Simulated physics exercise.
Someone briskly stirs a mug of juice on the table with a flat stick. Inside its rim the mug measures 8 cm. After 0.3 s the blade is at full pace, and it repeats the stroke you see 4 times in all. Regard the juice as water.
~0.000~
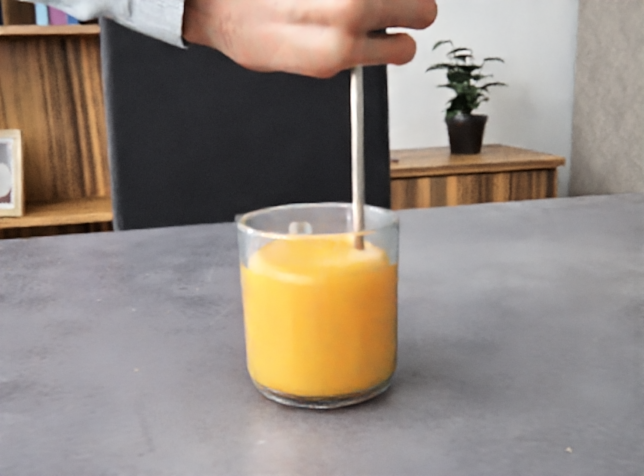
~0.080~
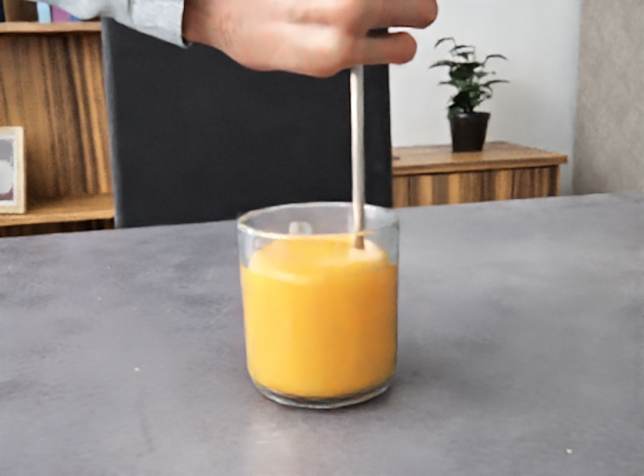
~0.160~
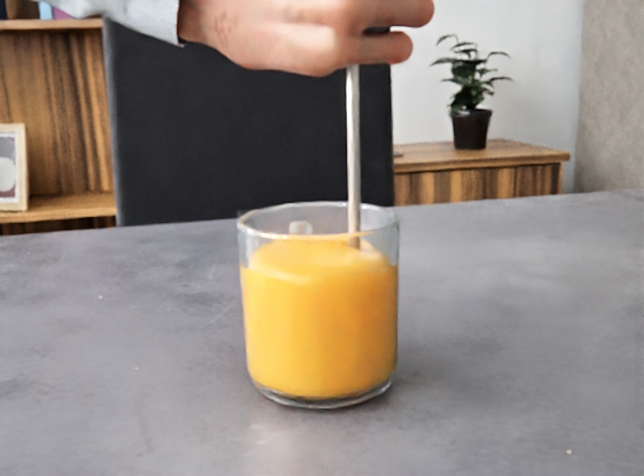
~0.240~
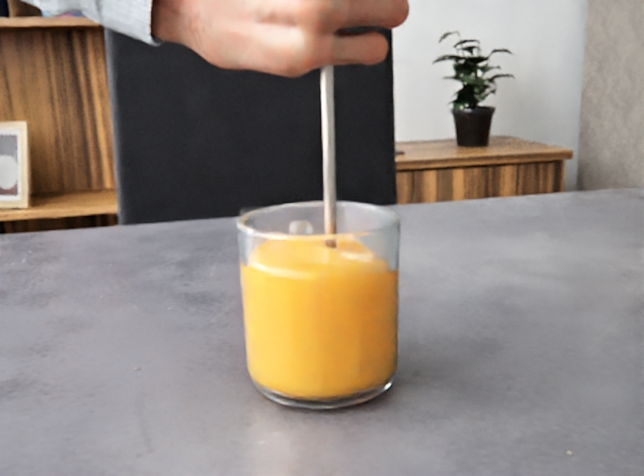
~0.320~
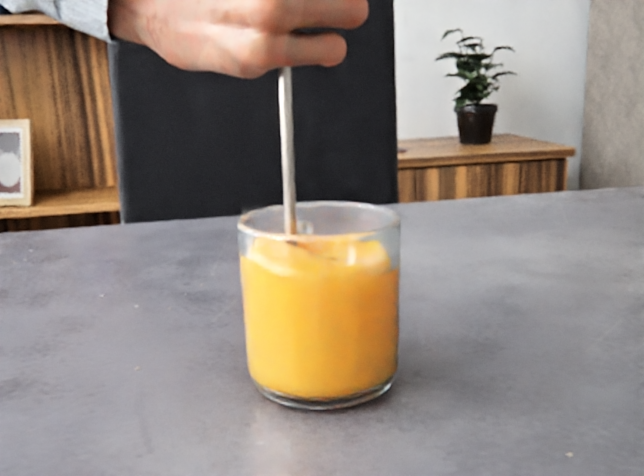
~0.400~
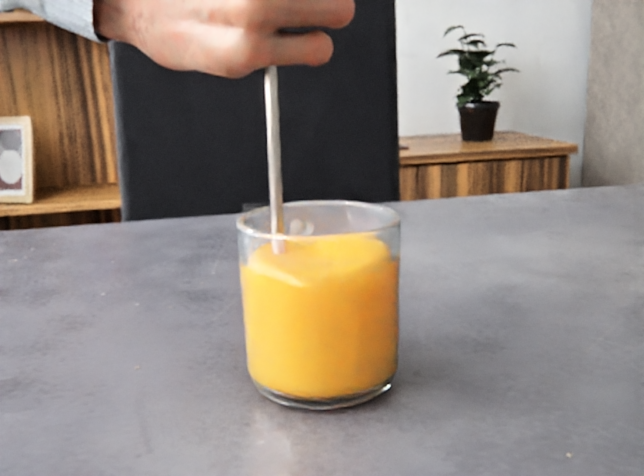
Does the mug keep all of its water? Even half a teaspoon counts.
Yes.
After 0.85 s 0 ml is over the rim.
After 1.30 s 0 ml is over the rim.
After 1.76 s 0 ml is over the rim.
After 2.21 s 0 ml is over the rim.
In the end 0 ml is over the rim.
